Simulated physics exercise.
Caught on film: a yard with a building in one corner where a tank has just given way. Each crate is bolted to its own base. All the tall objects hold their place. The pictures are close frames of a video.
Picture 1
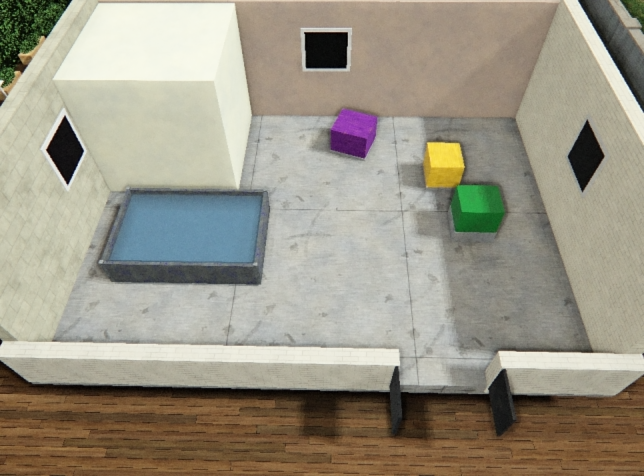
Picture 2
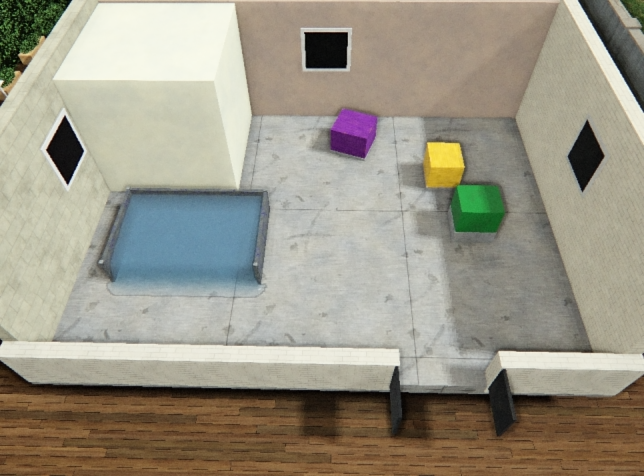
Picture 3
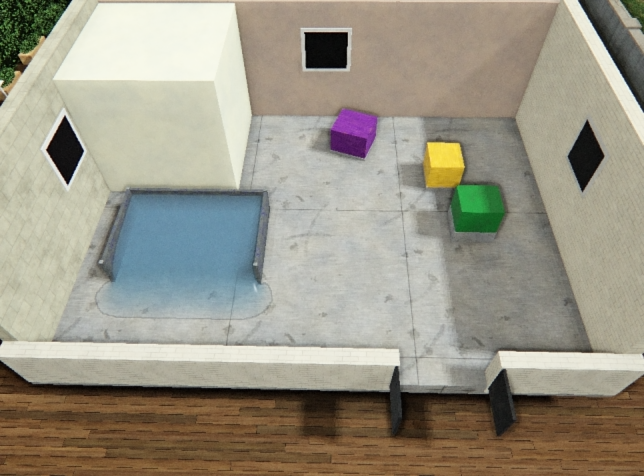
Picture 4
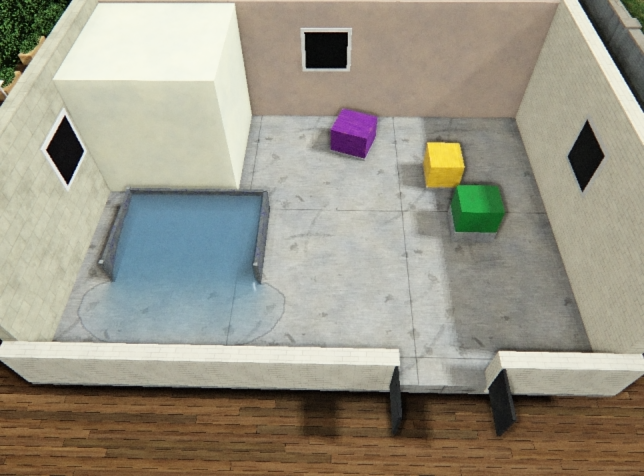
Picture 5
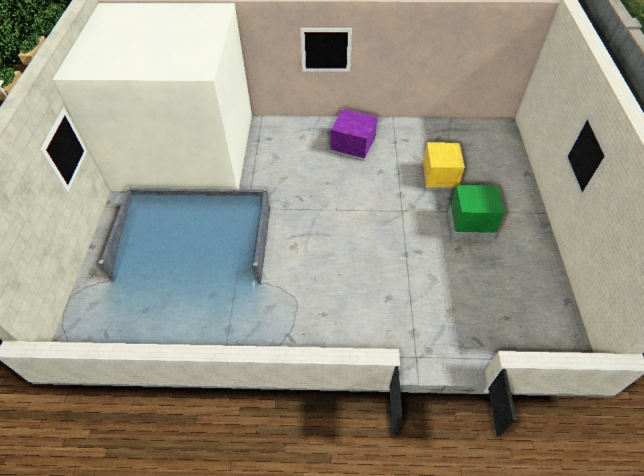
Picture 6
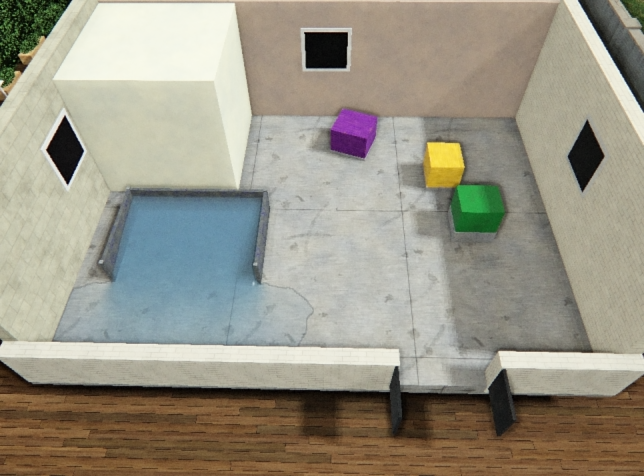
To begin with, a rectangular tank of blue water sits whole at the left of a walled yard, near a pale block and purple, yellow and green cubes. Its near side gives way and water pours out across the grey floor, spreading toward the low front wall and then rightward, while the cubes stay still.
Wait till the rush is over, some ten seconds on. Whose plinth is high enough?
In the end: The green crate stays dry; the purple crate stays dry; the yellow crate stays dry.
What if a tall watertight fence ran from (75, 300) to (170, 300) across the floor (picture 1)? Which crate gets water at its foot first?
I say the green one.
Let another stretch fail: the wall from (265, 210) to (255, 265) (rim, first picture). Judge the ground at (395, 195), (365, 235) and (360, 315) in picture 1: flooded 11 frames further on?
One after the other: Flooded, covered, awash.
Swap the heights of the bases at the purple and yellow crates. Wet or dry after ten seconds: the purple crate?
Then: The purple one keeps dry.
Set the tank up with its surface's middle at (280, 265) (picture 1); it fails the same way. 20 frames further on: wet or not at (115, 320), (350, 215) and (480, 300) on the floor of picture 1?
As listed: Under water, dry, under water.
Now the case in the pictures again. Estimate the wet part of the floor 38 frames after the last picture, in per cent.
Near 70 in a hundred.
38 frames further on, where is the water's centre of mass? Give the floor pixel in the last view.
Roughly at (274, 264).
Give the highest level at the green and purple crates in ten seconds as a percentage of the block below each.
About 30 and 70 per cent.
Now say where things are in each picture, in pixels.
In the first frame, the water tank at (189, 227) is whole and still.
In the second frame, water pours out at (184, 275) and has run to (260, 289).
In the third frame, the front is at (266, 302), out from the gap at (185, 276).
In the fourth frame, the front is at (271, 318), out from the gap at (185, 276).
In the fifth frame, the front is at (277, 338), out from the gap at (185, 277).
In the sixth frame, water pours out at (185, 277) and has run to a hidden place.
A moment on, water covers 15 % of the floor; the green crate not reached, the purple crate not reached, the yellow crate not reached.
Next, water covers 25 % of the floor; the green crate not reached, the purple crate not reached, the yellow crate not reached.
Then, water covers 50 % of the floor; the green crate water round its plinth, the purple crate not reached, the yellow crate not reached.
Later, water covers 70 % of the floor; the green crate water round its plinth, the purple crate water round its plinth, the yellow crate water round its plinth.
In the end, water covers 80 % of the floor; the green crate stayed above the water, the purple crate stayed above the water, the yellow crate stayed above the water.
